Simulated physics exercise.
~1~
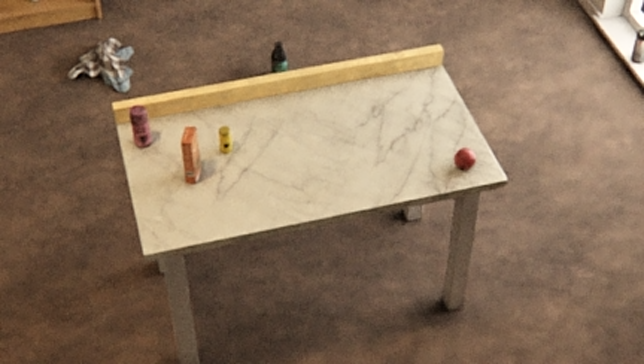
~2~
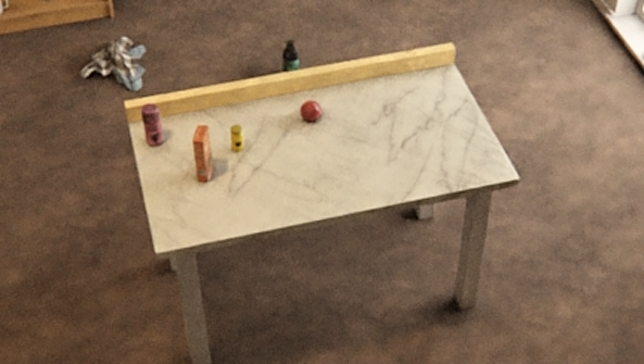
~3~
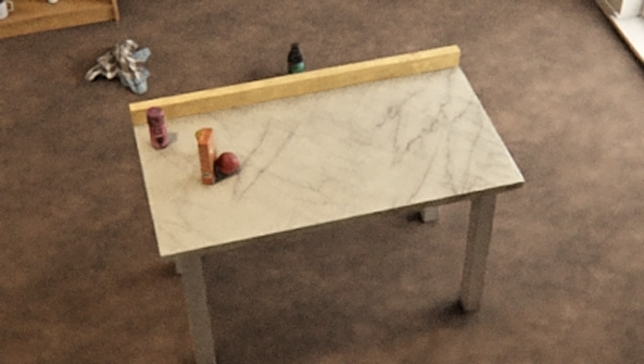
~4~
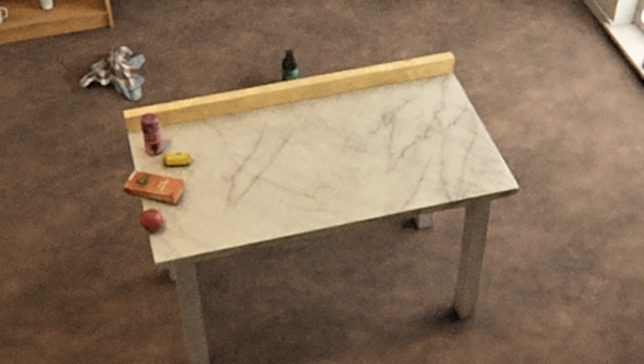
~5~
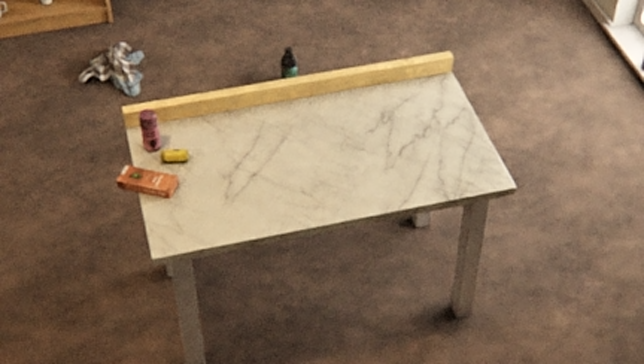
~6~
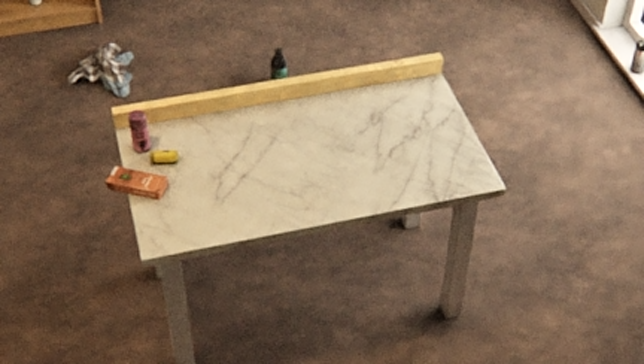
The video shows a red ball rolling left across a marble-topped table to the rail and then toward the near left, where a yellow shaker and an orange packet topple; the ball disappears from view, leaving both lying near the upright pink can.
